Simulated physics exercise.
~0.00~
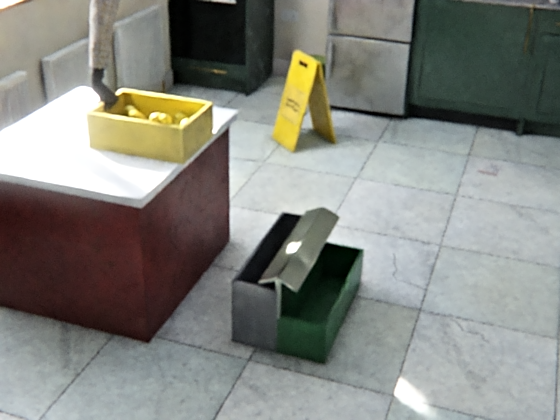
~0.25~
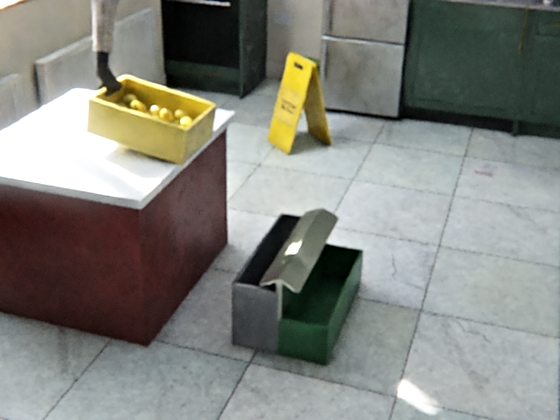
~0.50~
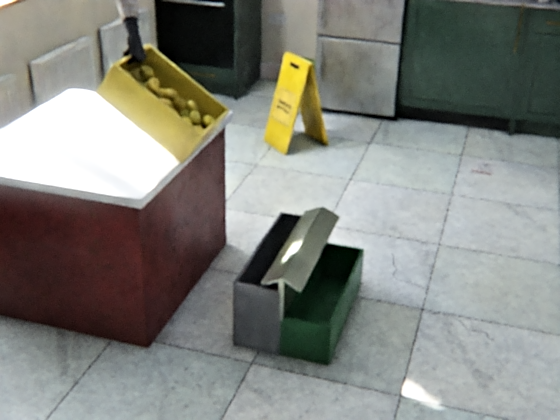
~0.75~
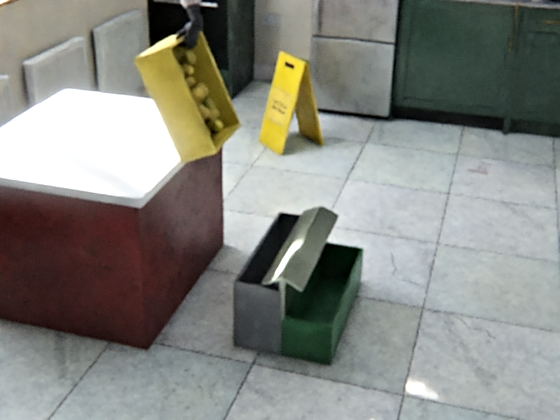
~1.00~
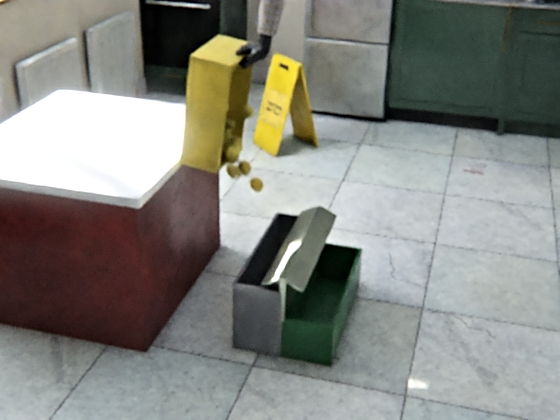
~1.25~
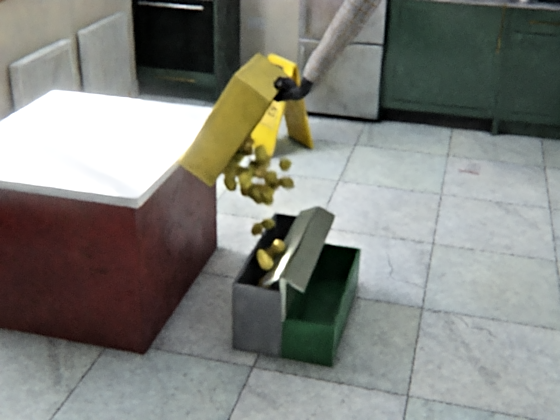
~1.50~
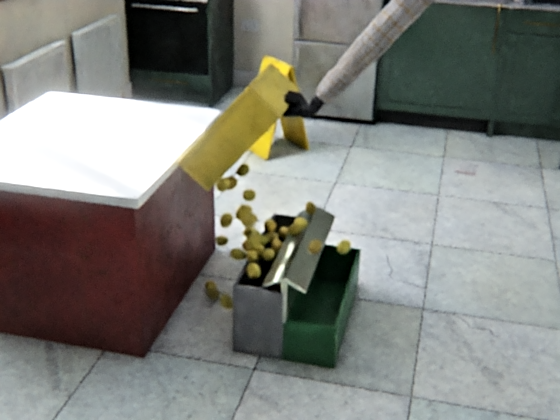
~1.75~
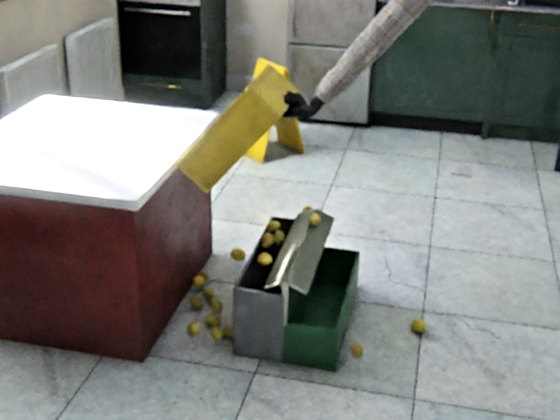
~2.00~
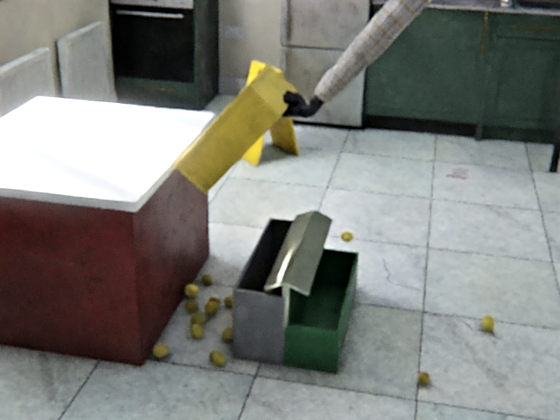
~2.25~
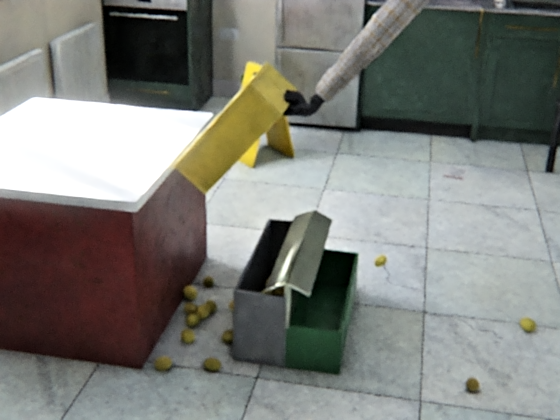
A gloved hand with a pale sleeve grips a yellow box of lemons on a white-topped, dark red bench at the left of a grey-tiled kitchen, seen from above. On the floor to the right stand a grey trough and a green tote with a peaked metal splitter between them, while a yellow floor sign and green cabinets sit behind. The hand lifts and tips the box steadily rightward until its mouth points down. Lemons tumble out, many dropping into the grey trough and others striking the splitter or floor. Finally the box stays tilted, with lemons clustered beside the bench and three scattered to the right.
